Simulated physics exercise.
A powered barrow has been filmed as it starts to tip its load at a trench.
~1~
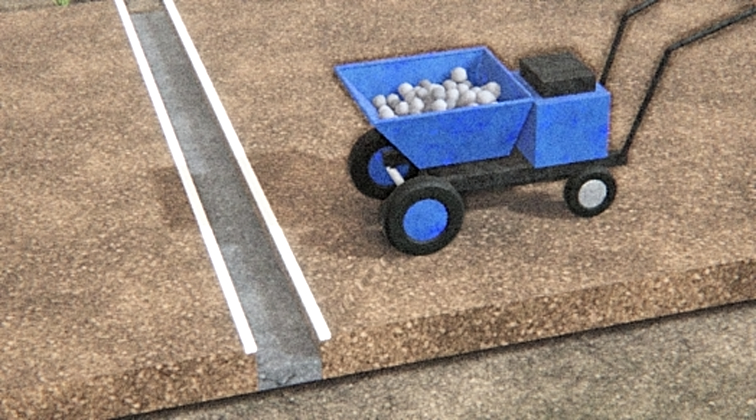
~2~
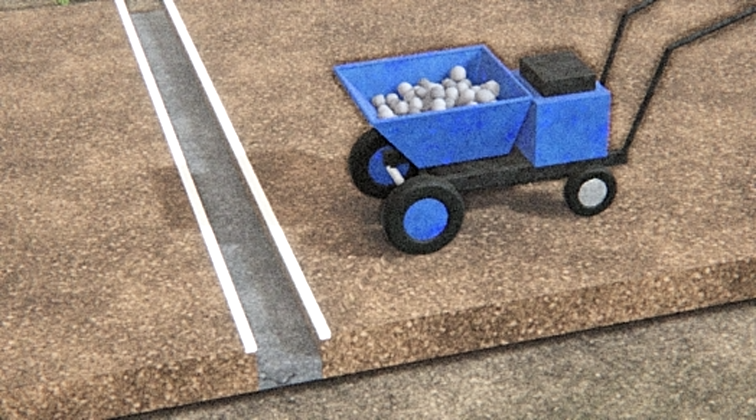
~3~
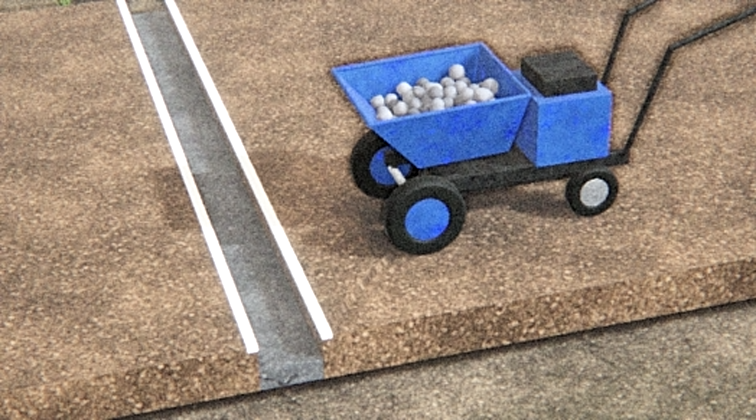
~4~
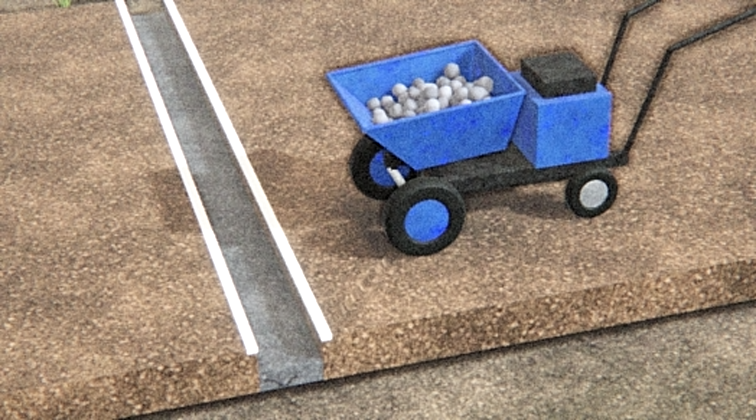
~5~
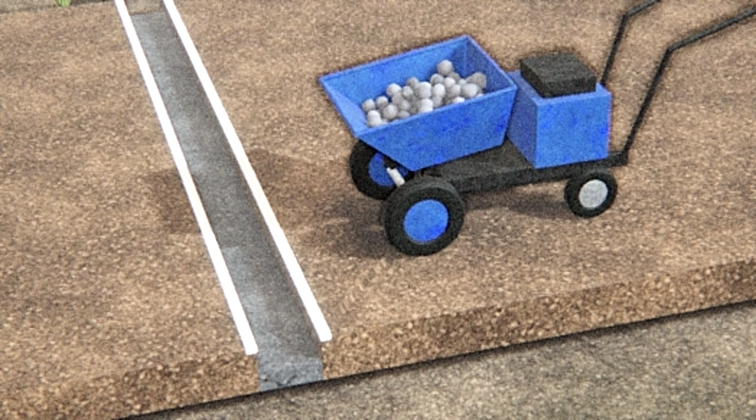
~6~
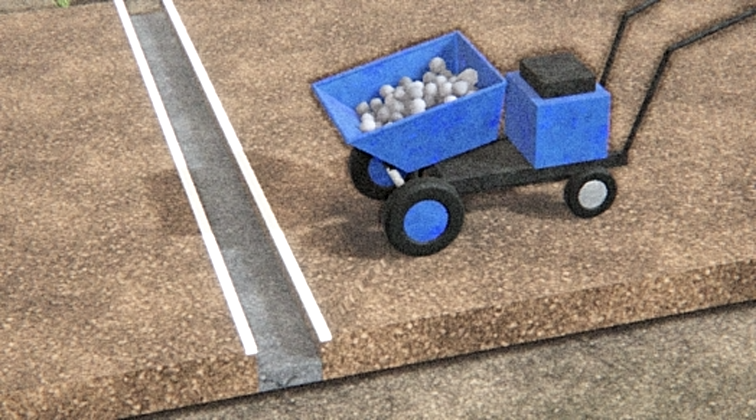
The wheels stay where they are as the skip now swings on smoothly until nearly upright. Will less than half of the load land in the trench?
No, most of it does.
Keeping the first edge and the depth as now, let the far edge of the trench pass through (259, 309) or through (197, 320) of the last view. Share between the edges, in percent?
In order: Near 70, then 90 percent.
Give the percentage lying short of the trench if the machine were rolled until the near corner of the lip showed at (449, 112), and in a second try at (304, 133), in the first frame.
Position 1 near 60 %, position 2 near 0 %.
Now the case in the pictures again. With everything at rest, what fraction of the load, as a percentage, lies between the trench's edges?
My best guess is about 80 in a hundred.
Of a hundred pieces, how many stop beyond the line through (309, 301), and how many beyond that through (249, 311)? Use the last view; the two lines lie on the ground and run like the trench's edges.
In turn 80 and 0 in a hundred.
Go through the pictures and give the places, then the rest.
In the first frame, lip of the skip near (373, 123), level; top of the load near (449, 106), round cobbles; first edge of the trench near (309, 299); far edge near (237, 311), the trench under half as wide as the skip, and shallow for its width.
In the second frame, lip of the skip near (372, 123), level; top of the load near (448, 105).
In the third frame, lip of the skip near (370, 125), tipped barely; top of the load near (467, 96).
In the fourth frame, lip of the skip near (364, 130), tipped barely; top of the load near (462, 95).
In the fifth frame, lip of the skip near (357, 135), tipped a little; top of the load near (452, 98).
In the sixth frame, lip of the skip near (349, 142), tipped a little; top of the load near (447, 91); first edge of the trench near (309, 300); far edge near (237, 313).
Shortly afterwards, skip tipped steeply; the whole lot in the skip.
Next, skip tipped steeply; all but a few in the skip; only a few short of the trench; only a few in or heaped over the trench; only a few falling.
Some moments later, skip tipped right over; near a third in the skip; only a few short of the trench; near two thirds in or heaped over the trench; only a few beyond it.
In the end, skip tipped right over; a little in the skip; a little short of the trench; the bulk in or heaped over the trench; only a few beyond it.
